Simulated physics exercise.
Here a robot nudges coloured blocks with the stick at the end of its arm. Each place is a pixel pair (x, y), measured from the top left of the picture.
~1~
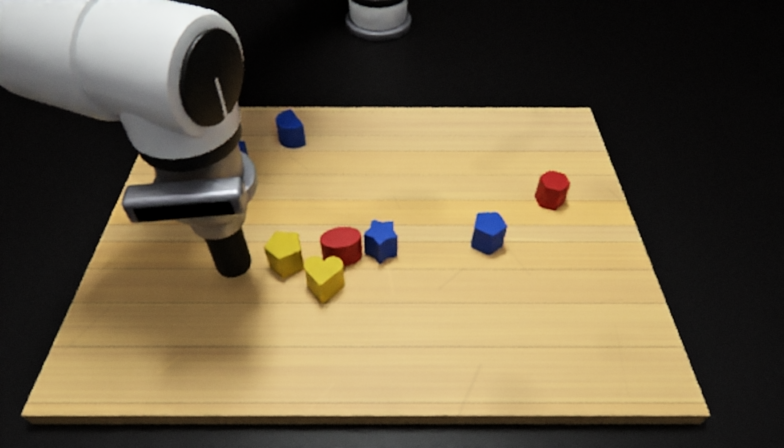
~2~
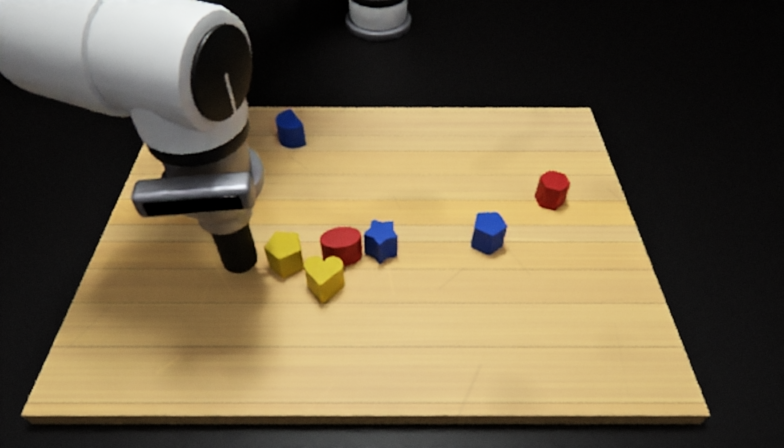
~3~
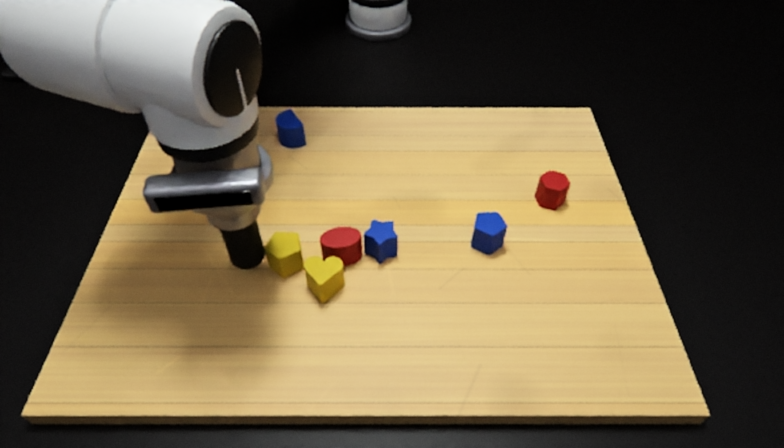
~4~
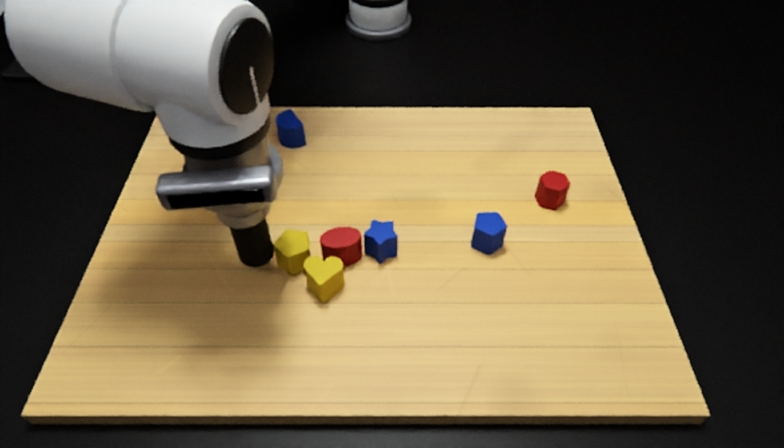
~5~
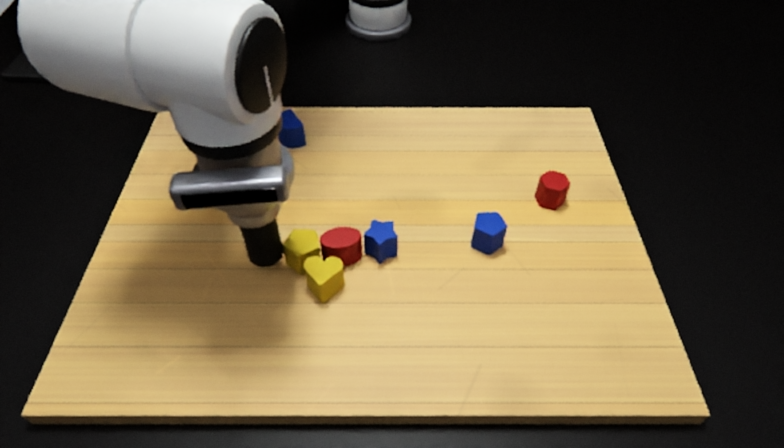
A robot arm moves its stick right and nudges the yellow pentagonal block slightly right.
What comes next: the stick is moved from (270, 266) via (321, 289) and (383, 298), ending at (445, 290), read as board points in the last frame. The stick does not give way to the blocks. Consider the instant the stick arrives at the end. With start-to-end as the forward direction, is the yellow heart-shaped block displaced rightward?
Short answer: Yes.
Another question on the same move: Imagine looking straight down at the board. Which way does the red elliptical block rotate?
The twist is clockwise.
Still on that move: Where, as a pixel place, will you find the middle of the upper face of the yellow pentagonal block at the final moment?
About (328, 243).
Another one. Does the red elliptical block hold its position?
Final answer: No.
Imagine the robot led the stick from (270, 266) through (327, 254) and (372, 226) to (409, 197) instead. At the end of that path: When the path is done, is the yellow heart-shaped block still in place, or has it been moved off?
Same place.
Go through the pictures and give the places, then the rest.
In the first picture, stick tip at (234, 264); block tops, yellow pentagonal block at (283, 244); yellow heart-shaped block at (323, 267); red elliptical block at (341, 237); blue star-shaped block at (381, 231).
In the second picture, stick at (241, 260); blocks unchanged.
In the third picture, stick at (248, 256); blocks unchanged.
In the fourth picture, stick at (257, 254); yellow pentagonal block at (292, 242).
In the fifth picture, stick at (266, 254); yellow pentagonal block at (302, 241); yellow heart-shaped block at (323, 267); red elliptical block at (341, 237); blue star-shaped block at (381, 231).
What follows on the original path. One third of the way, stick at (320, 277); yellow pentagonal block at (328, 243), turned 95° anticlockwise; yellow heart-shaped block at (356, 279); red elliptical block at (352, 226), turned 35° clockwise; blue star-shaped block at (389, 230).
Two thirds of the way, stick at (382, 286); yellow pentagonal block at (328, 243), turned 95° anticlockwise; yellow heart-shaped block at (416, 295), turned 25° clockwise; red elliptical block at (352, 226), turned 35° clockwise; blue star-shaped block at (389, 230).
At the end, stick at (446, 278); yellow pentagonal block at (328, 243), turned 95° anticlockwise; yellow heart-shaped block at (451, 300), turned 115° clockwise; red elliptical block at (352, 226), turned 35° clockwise; blue star-shaped block at (389, 230).
